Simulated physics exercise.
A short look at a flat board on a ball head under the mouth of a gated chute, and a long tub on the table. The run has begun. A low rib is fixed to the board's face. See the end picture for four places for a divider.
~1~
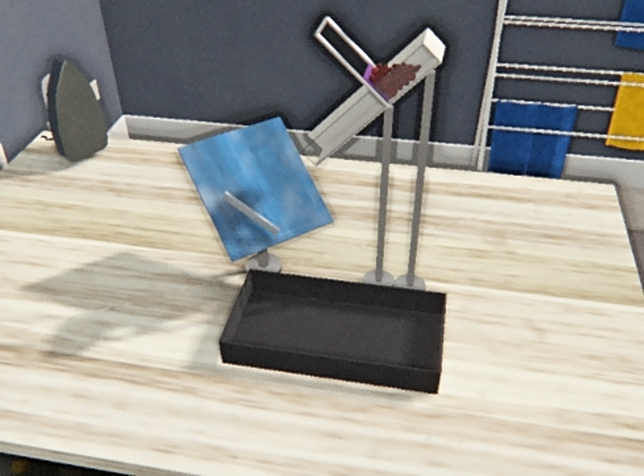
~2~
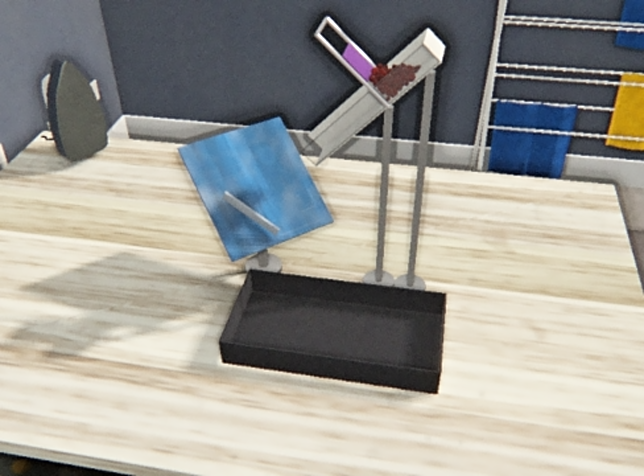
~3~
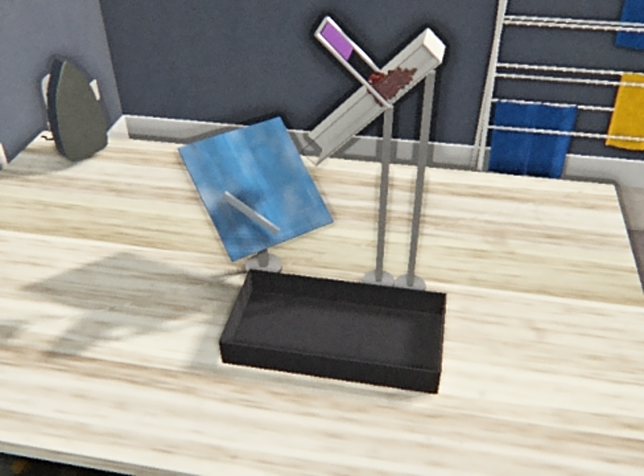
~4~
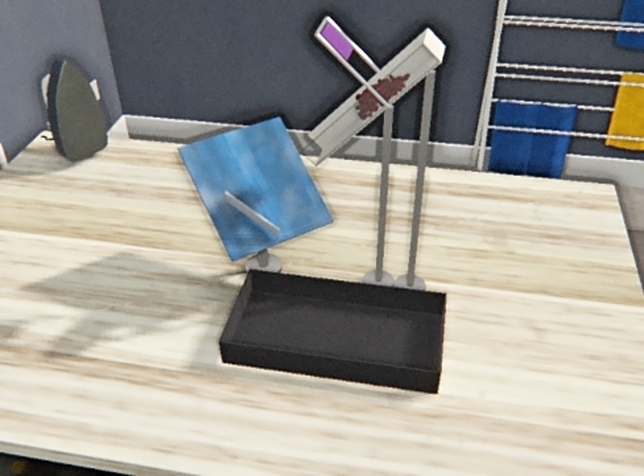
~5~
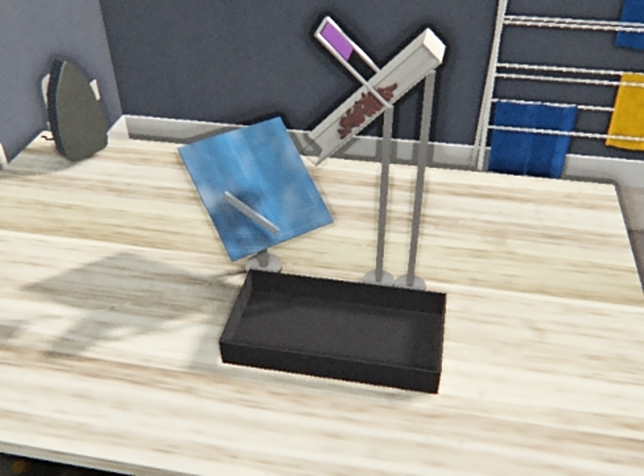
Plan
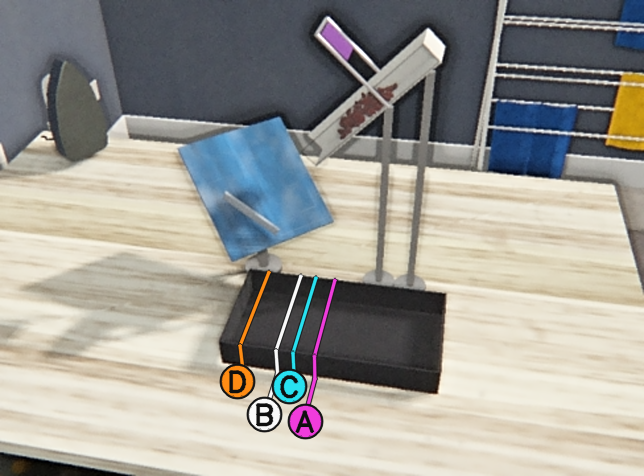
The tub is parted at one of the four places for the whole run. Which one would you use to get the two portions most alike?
C works best here.
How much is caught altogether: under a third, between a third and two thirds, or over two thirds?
About that: Over two thirds.
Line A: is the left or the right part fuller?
Left.
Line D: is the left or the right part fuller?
The right side.
On the marked copy, line A crosses the front rim at (314, 355); line B crosses the front rim at (276, 349); line C crosses the front rim at (293, 352); line D crosses the front rim at (240, 344).
With A, of what is caught, almost all on the left of the divider, about a tenth on the right.
With B, of what is caught, just a few on the left of the divider, almost all on the right.
With C, of what is caught, roughly two thirds on the left of the divider, roughly a third on the right.
With D, of what is caught, not one piece on the left of the divider, every piece on the right.
